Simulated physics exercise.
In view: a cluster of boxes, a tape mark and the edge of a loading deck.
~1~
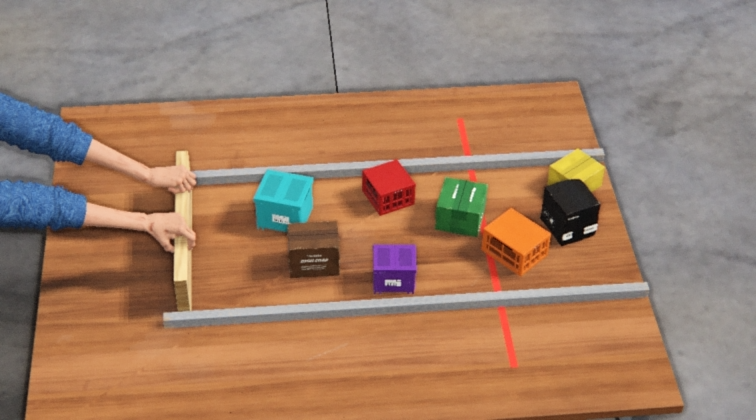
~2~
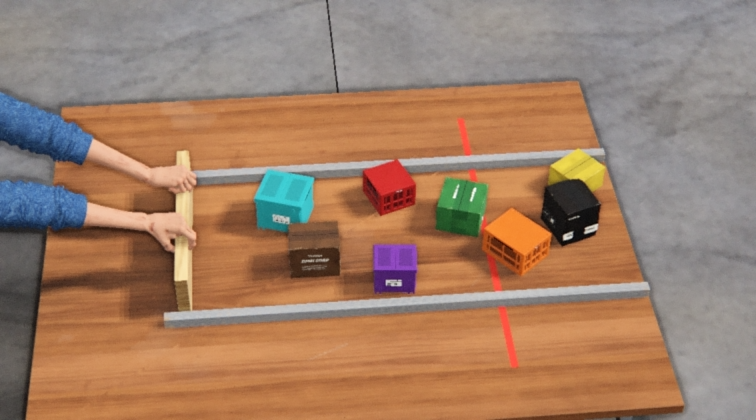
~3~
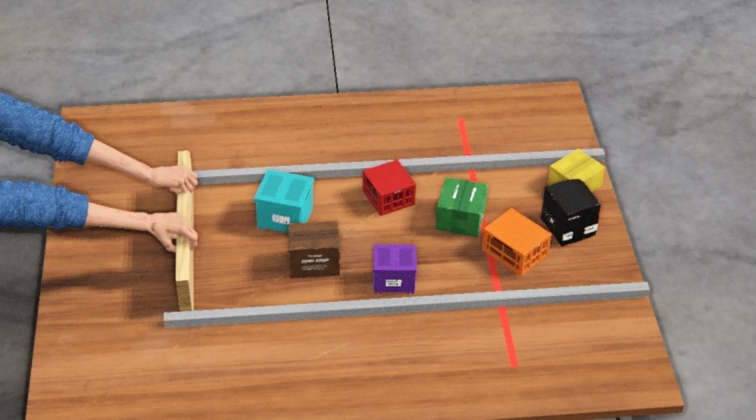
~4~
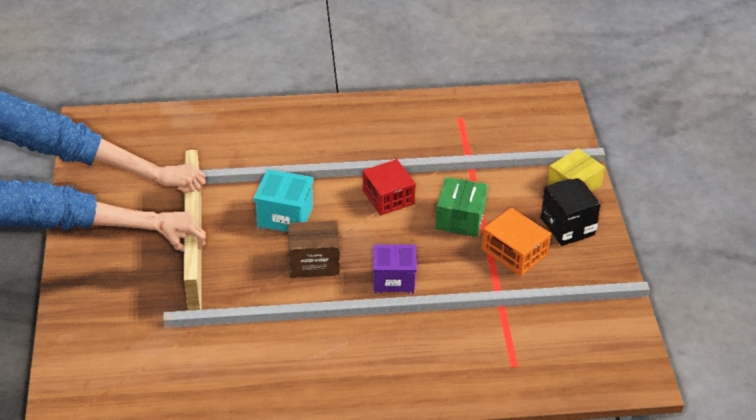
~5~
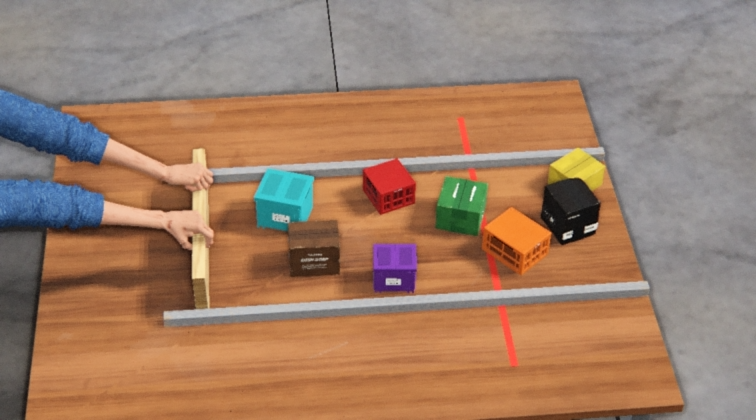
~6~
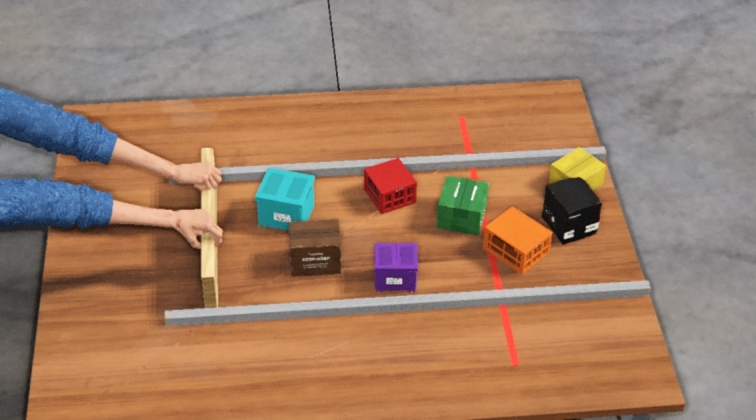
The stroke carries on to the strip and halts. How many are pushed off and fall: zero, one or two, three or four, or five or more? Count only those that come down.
The number that fall off is zero.
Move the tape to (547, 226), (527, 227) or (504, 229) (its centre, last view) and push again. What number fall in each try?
Down on the ground: 2, 2 and 0.
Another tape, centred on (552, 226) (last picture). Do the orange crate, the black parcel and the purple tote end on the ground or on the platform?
The orange crate does not fall, the black parcel drops off, the purple tote survives.
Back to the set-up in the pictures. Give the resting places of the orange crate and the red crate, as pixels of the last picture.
The orange crate stops around (564, 250); the red crate around (543, 174).
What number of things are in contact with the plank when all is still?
It touches 3.
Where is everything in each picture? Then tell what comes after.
Yellow parcel (576, 176); black parcel (570, 211); orange crate (516, 242); plank (184, 231); tape (485, 231), in the first picture.
Black parcel (571, 211); plank (184, 231), in the second picture.
Orange crate (516, 242); red crate (389, 188), in the third picture.
Yellow parcel (576, 176); brown box (314, 249), in the fourth picture.
Black parcel (570, 210); turquoise tote (285, 202), in the fifth picture.
Yellow parcel (577, 174); black parcel (572, 210); orange crate (517, 240); plank (209, 228); tape (486, 230), in the sixth picture.
Soon after, none off yet; yellow parcel at rest near (577, 174); black parcel at rest near (572, 210); orange crate at rest near (517, 240).
Then, none off yet; yellow parcel at rest near (577, 174); black parcel at rest near (572, 210); orange crate moved a little near (524, 246).
At rest, the number that fall off is zero.
